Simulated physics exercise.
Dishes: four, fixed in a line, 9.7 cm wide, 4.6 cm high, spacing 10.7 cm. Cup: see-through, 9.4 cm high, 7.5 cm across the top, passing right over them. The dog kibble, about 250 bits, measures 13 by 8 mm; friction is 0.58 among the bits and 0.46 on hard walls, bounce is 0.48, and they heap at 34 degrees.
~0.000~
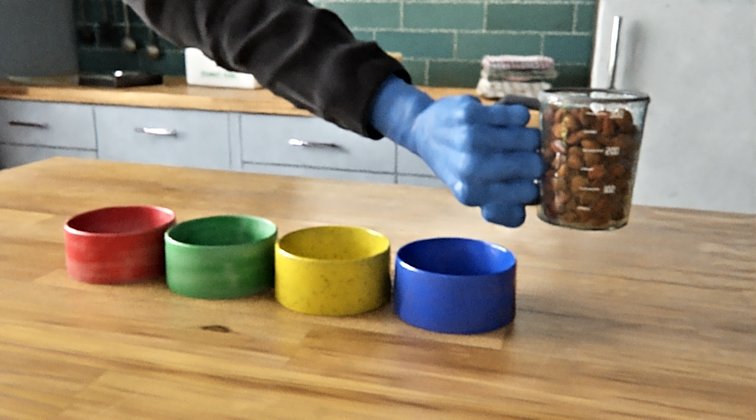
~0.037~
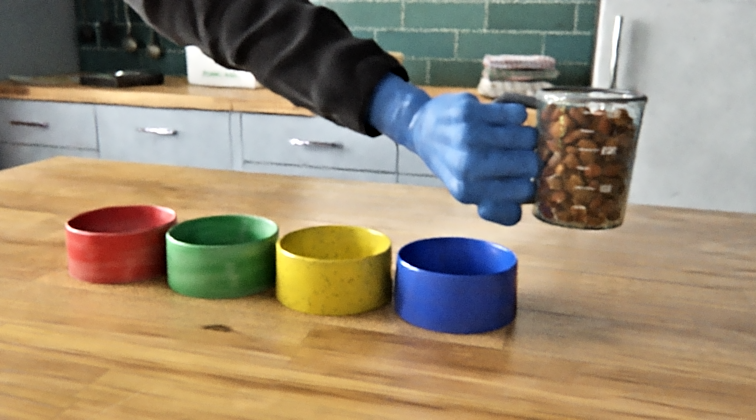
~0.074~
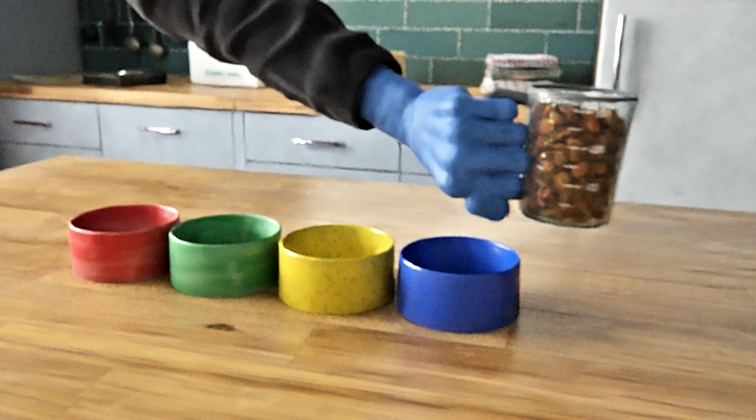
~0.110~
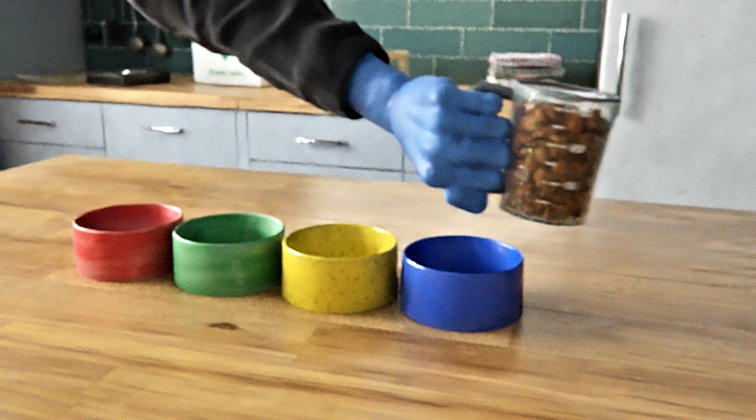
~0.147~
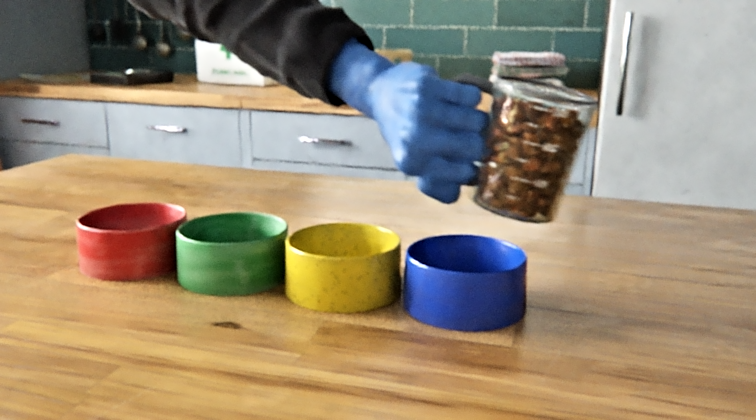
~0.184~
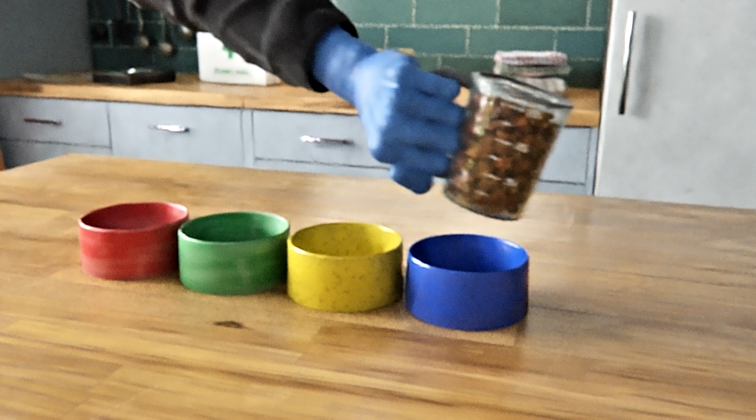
A blue-gloved hand holding a clear measuring cup of brown kibble moved left above a wooden table, gradually tilting the cup as it came over the blue dish beside yellow, green and red ones.
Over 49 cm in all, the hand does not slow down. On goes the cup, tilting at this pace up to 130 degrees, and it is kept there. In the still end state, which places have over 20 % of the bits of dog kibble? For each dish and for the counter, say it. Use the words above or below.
Red - above; blue - below; green - below; yellow - below; counter - below.
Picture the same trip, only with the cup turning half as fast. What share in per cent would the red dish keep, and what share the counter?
In that case the red dish gets 90 while the counter gets 10.
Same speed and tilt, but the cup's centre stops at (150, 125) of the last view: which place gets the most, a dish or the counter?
Most of it ends up at green.
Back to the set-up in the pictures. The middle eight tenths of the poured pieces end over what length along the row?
I'd estimate close to 6 cm.
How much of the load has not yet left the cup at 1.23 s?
Roughly 10 %.
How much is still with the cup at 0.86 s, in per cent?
Some 85 per cent.
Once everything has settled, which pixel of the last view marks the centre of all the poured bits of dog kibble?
Near (135, 234).
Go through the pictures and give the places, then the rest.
The first frame shows cup at (587, 158), tilt 0 degrees, lip at (648, 97), moved 0.0 cm; middle of the pieces at (581, 164); blue dish at (456, 256); yellow dish at (333, 243); green dish at (223, 231); red dish at (121, 220).
The second frame shows cup at (584, 157), tilt 1 degrees, lip at (645, 97), moved 0.3 cm; middle of the pieces at (577, 163).
The third frame shows cup at (573, 155), tilt 3 degrees, lip at (635, 98), moved 1.4 cm; middle of the pieces at (566, 161).
The fourth frame shows cup at (554, 152), tilt 7 degrees, lip at (619, 99), moved 3.0 cm; middle of the pieces at (547, 158).
The fifth frame shows cup at (529, 150), tilt 12 degrees, lip at (596, 102), moved 5.2 cm; middle of the pieces at (521, 155).
The sixth frame shows cup at (502, 147), tilt 17 degrees, lip at (571, 106), moved 7.4 cm; middle of the pieces at (494, 152); blue dish at (468, 253); yellow dish at (346, 239); green dish at (235, 227); red dish at (135, 216). Its pace works out near 135 degrees a second; the hand travels 59 cm a second.
After 0.59 s, tilt 72 degrees; cup holds 100 %.
Then, at 0.86 s, tilt 108 degrees; cup holds 85 %, red 10 %, green 5 %.
After 1.23 s, tilt 130 degrees; cup holds 10 %, red 80 %, green 5 %.
At rest (1.8 s), red 95 %, blue 0 %, green 5 %, yellow 0 %, counter 5 %.
